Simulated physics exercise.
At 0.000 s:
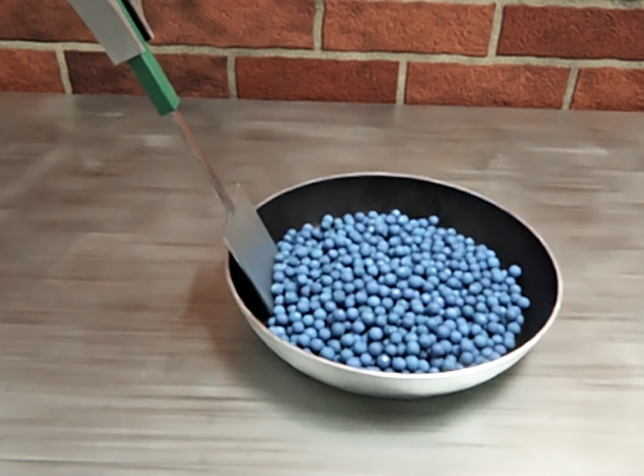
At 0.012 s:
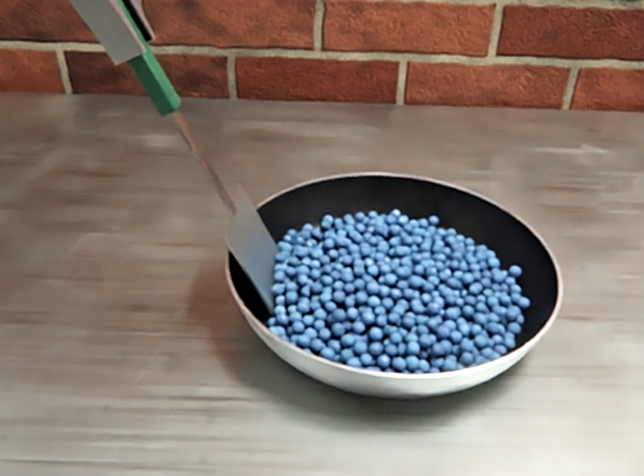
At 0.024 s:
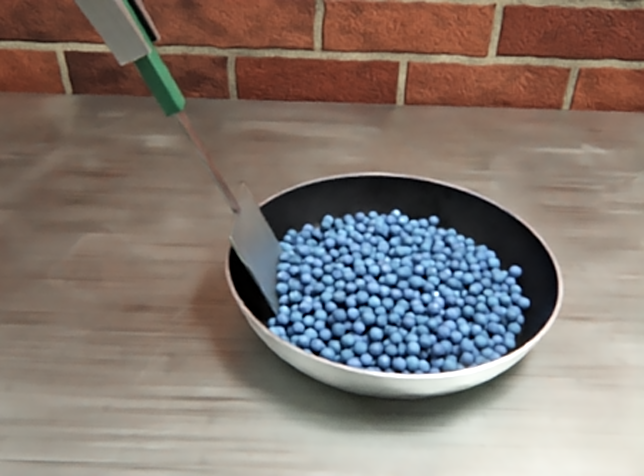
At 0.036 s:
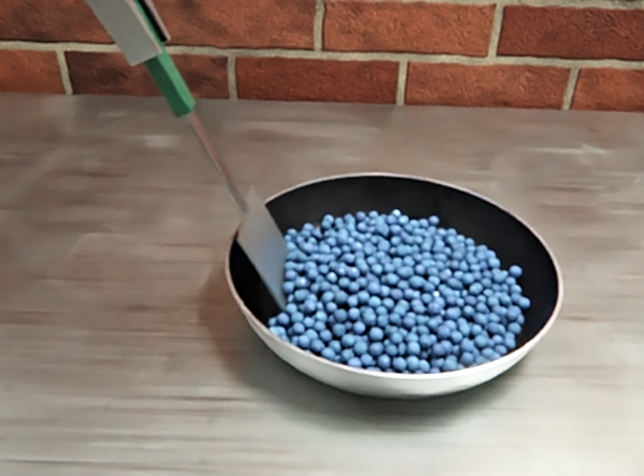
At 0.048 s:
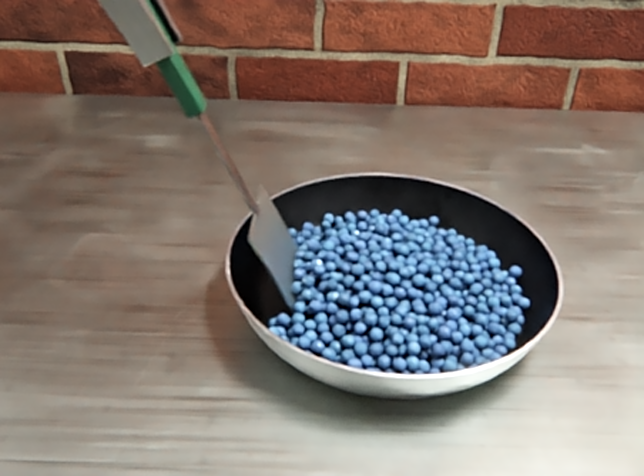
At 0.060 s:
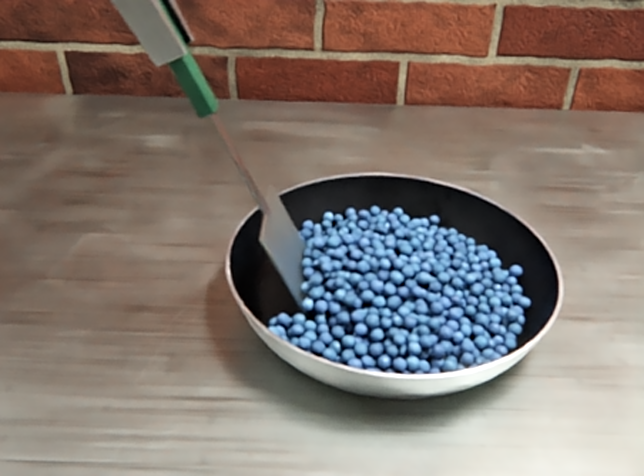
We see a spatula with a green section on its handle, its blade inside a dark-lined frying pan of small blue beads, move a short way to the right, pushing the beads at the left edge of the pile slightly inward.
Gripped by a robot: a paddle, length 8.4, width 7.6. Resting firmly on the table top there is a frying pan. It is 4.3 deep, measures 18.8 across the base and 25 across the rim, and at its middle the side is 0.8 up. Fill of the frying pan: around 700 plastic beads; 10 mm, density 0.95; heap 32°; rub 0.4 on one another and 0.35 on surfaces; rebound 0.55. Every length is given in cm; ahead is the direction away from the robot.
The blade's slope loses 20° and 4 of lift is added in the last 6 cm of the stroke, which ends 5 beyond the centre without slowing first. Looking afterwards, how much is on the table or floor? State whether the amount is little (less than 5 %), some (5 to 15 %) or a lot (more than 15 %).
The amount is little, less than 5 %.
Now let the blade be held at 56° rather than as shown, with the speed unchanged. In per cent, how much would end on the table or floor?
It would come to roughly 0 percent.
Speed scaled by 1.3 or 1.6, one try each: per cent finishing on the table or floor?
About 5 and 5 per cent.
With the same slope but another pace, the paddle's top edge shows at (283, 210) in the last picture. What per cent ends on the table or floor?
That share would be about 10 percent.
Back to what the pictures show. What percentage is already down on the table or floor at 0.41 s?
Around 0 percent.
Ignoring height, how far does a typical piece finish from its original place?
Roughly 2 centimetres.
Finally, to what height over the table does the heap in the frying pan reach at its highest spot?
Roughly 4.5 centimetres.
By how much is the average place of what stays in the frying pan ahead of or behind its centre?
Roughly 3.5 cm ahead of the centre.
By 0.12 s, sloping 65°, highest piece 5 above the table; 697 in the frying pan.
By 0.18 s, sloping 56°, highest piece 5 above the table; 697 in the frying pan.
By 0.41 s, sloping 45°, highest piece 5 above the table; 696 in the frying pan, 1 on the blade or in flight.
By 1.46 s, sloping 45°, highest piece 4 above the table; 696 in the frying pan, 1 on the table or floor.
Final count, 696 in the frying pan, 1 on the table or floor. That is 0 % on the table or floor.
